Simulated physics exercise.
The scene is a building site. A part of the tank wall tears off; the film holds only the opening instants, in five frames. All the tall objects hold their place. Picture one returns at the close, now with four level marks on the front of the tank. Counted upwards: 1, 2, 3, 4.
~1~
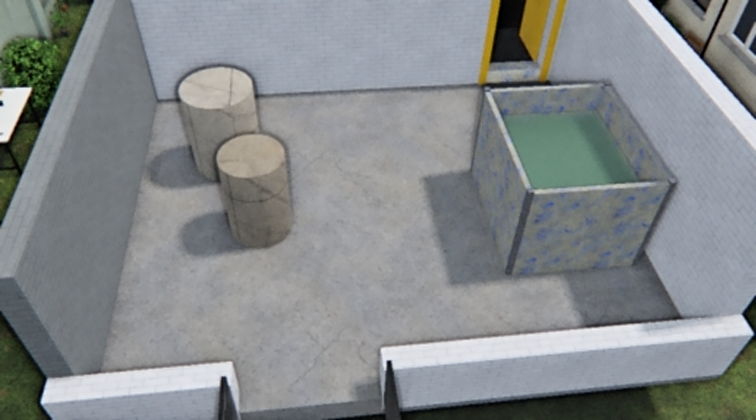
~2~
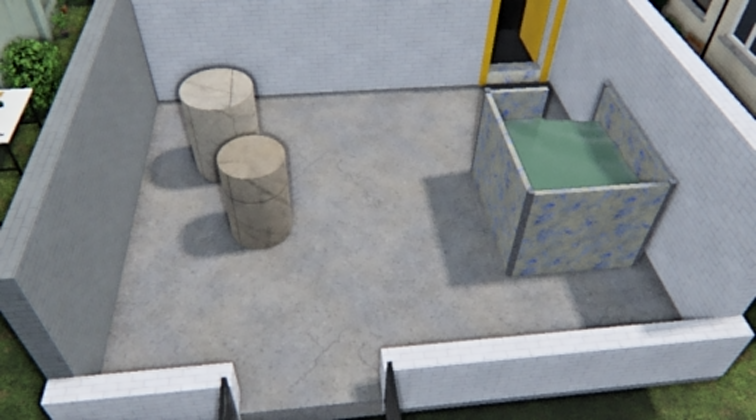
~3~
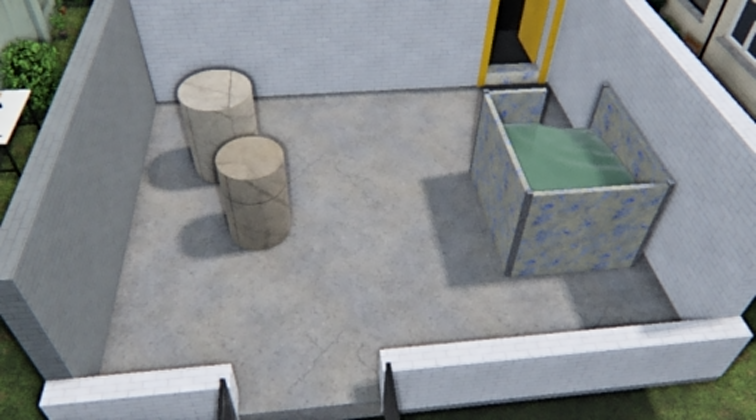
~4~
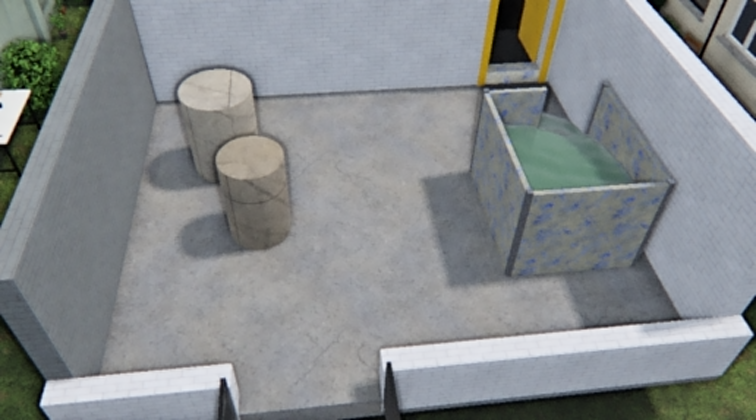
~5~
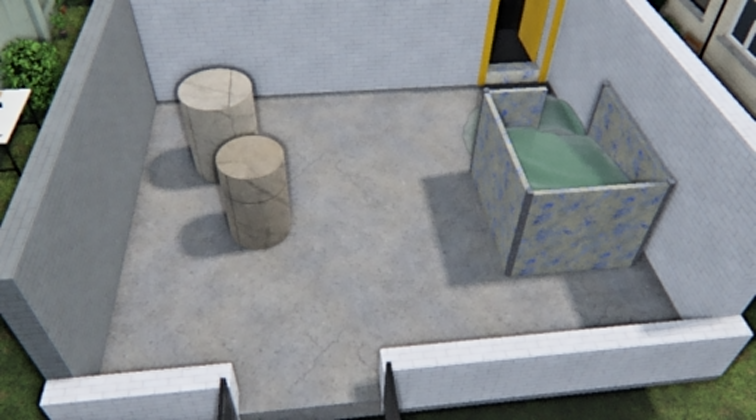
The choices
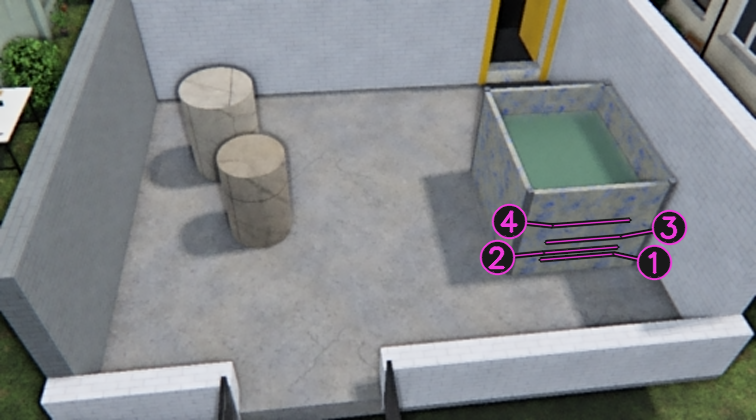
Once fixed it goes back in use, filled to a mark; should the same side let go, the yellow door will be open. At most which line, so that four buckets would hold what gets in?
That is line 2.
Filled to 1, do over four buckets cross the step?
No, not at all.
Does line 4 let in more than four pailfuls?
Yes.
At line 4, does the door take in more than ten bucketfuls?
Yes, clearly.
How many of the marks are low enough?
Two of them.
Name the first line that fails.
3 it is.
On the marked copy, 1 at (577, 256); 2 at (580, 250); 3 at (584, 239); 4 at (590, 222); from the bottom up 1, 2, 3, 4.
With 1, nothing gets over.
With 2, a splash gets over, under a bucket.
With 3, about 8 bucketfuls get in.
With 4, dozens of bucketfuls pour in.
